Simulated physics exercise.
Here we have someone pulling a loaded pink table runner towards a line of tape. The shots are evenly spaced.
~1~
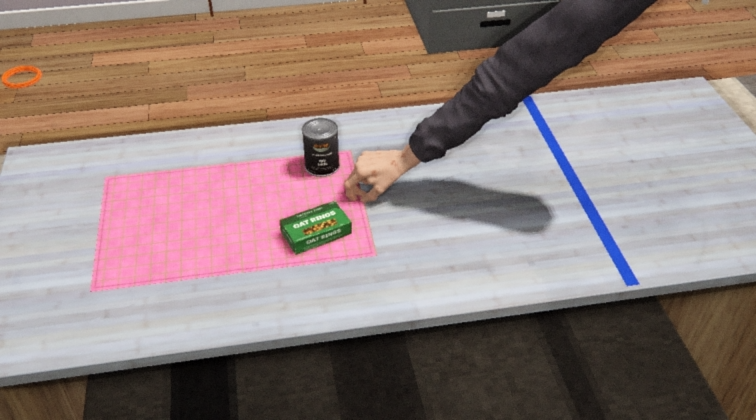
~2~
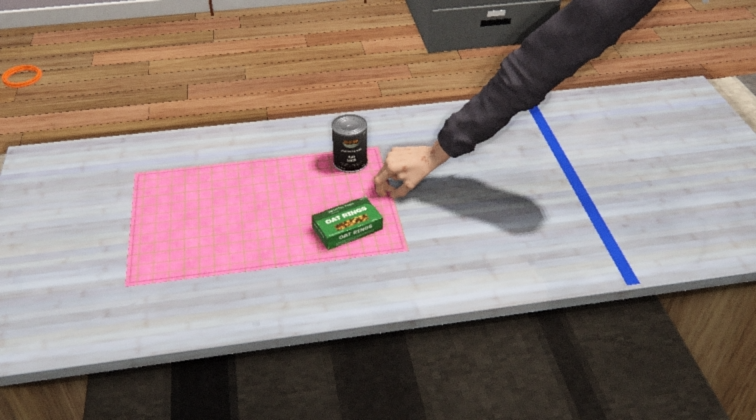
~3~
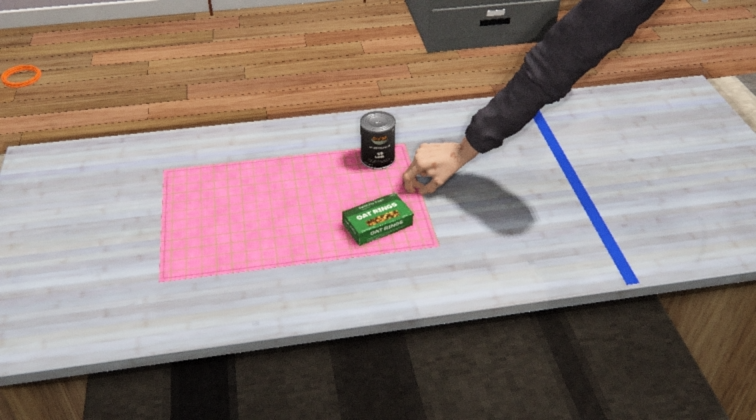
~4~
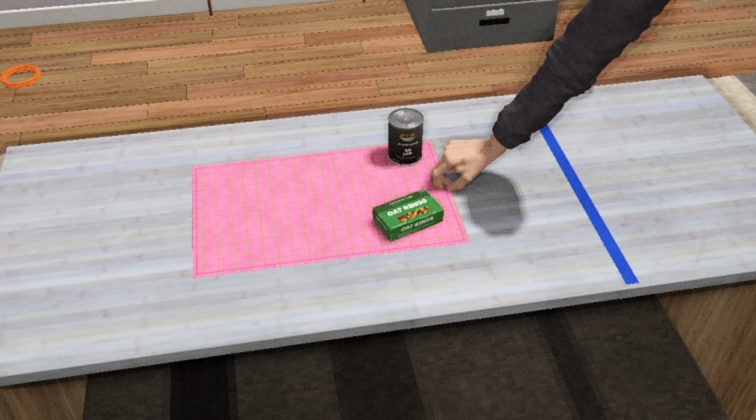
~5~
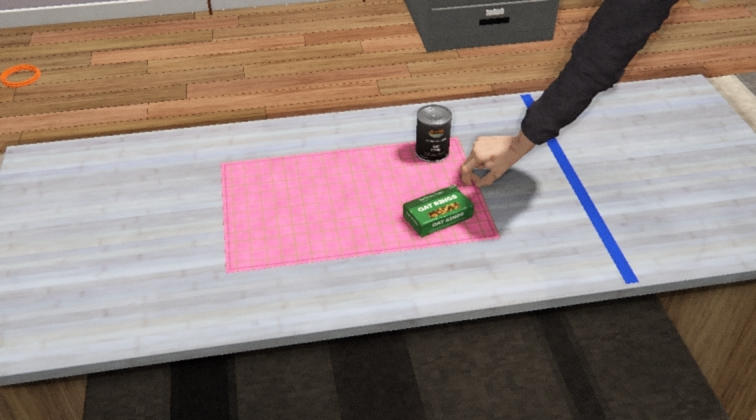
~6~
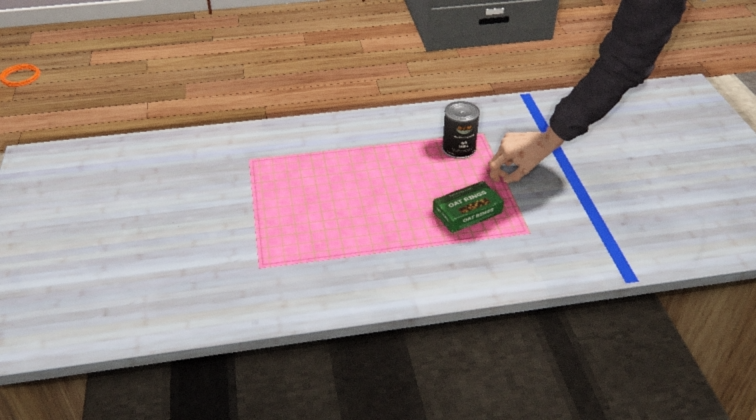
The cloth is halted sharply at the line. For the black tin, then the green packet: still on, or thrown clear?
The black tin leaves the cloth, the green packet shoots off the front.
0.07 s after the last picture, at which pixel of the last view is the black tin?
Near (499, 126).
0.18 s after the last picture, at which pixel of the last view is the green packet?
By then it is at (566, 194).
Then, 0.07 s after the last picture, hem short of the tape; black tin on the cloth near (499, 126); green packet on the cloth near (509, 201).
Then, 0.18 s after the last picture, hem at the tape; black tin ahead of the hem near (551, 120); green packet on the cloth near (566, 194).
At rest, hem at the tape; black tin ahead of the hem near (596, 116); green packet ahead of the hem near (605, 190). The black tin shoots off the front and the green packet slides clear of the cloth.
